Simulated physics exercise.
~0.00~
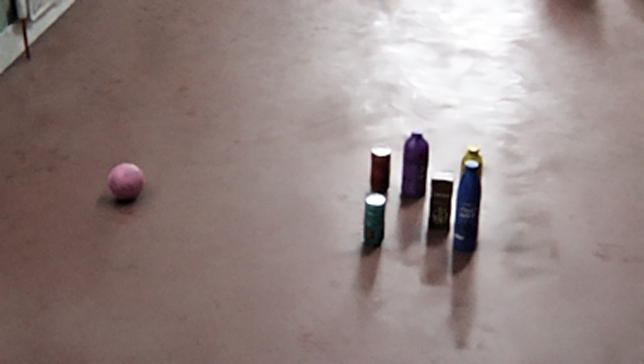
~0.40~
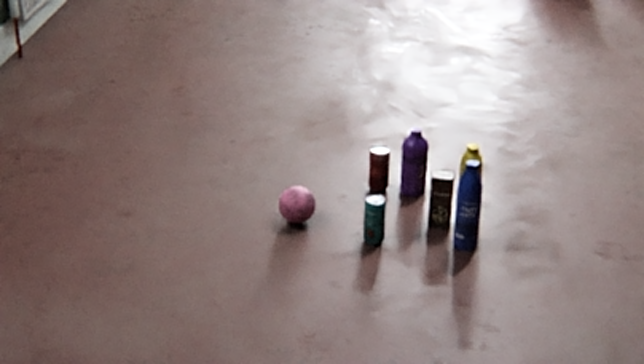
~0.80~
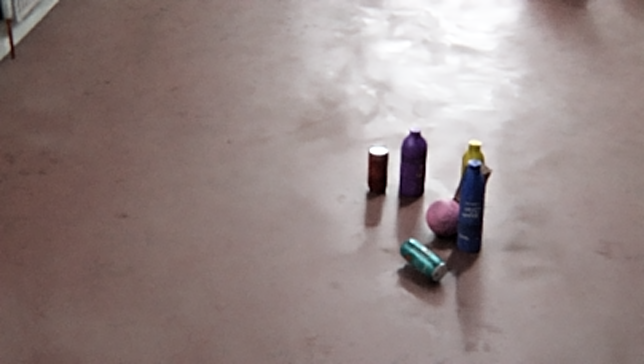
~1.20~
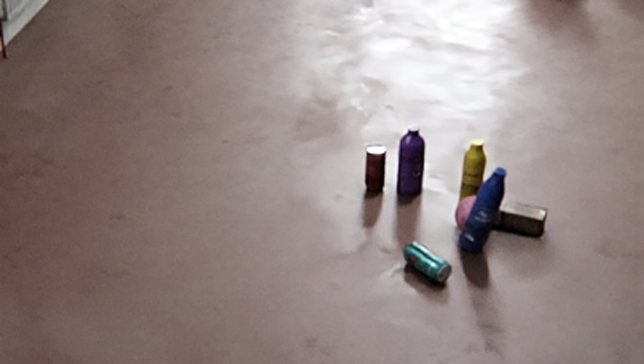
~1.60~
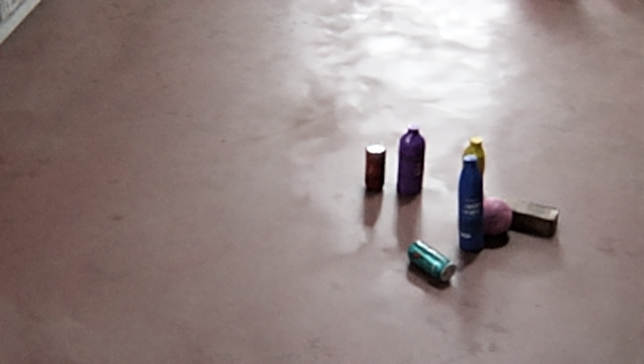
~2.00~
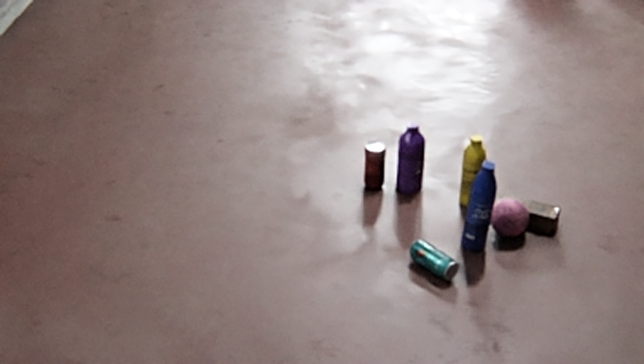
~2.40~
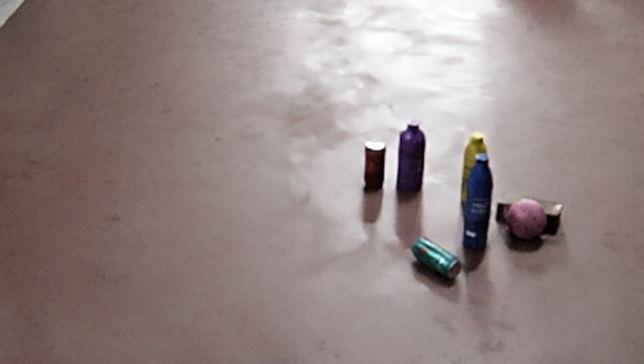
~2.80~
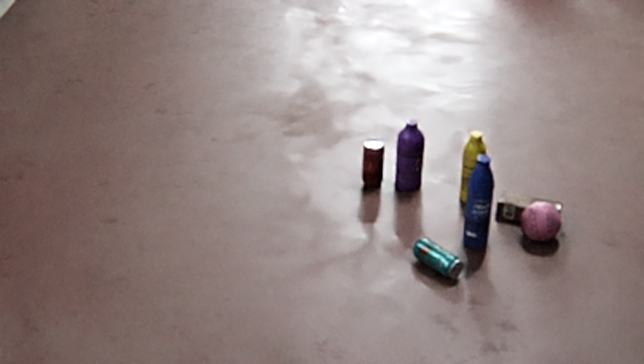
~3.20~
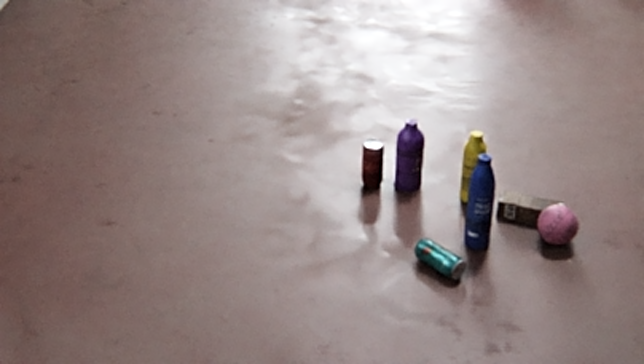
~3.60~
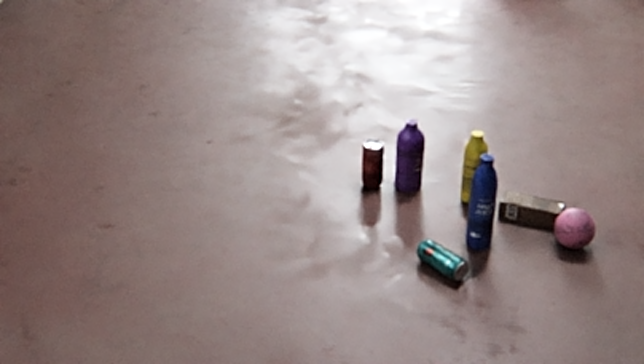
In this clip, a pink ball rolls right across a floor into a group of upright containers, toppling a turquoise can and a brown carton. The blue bottle wobbles but stays upright, as do the red can and purple and yellow bottles, while the ball rolls slowly past the carton.
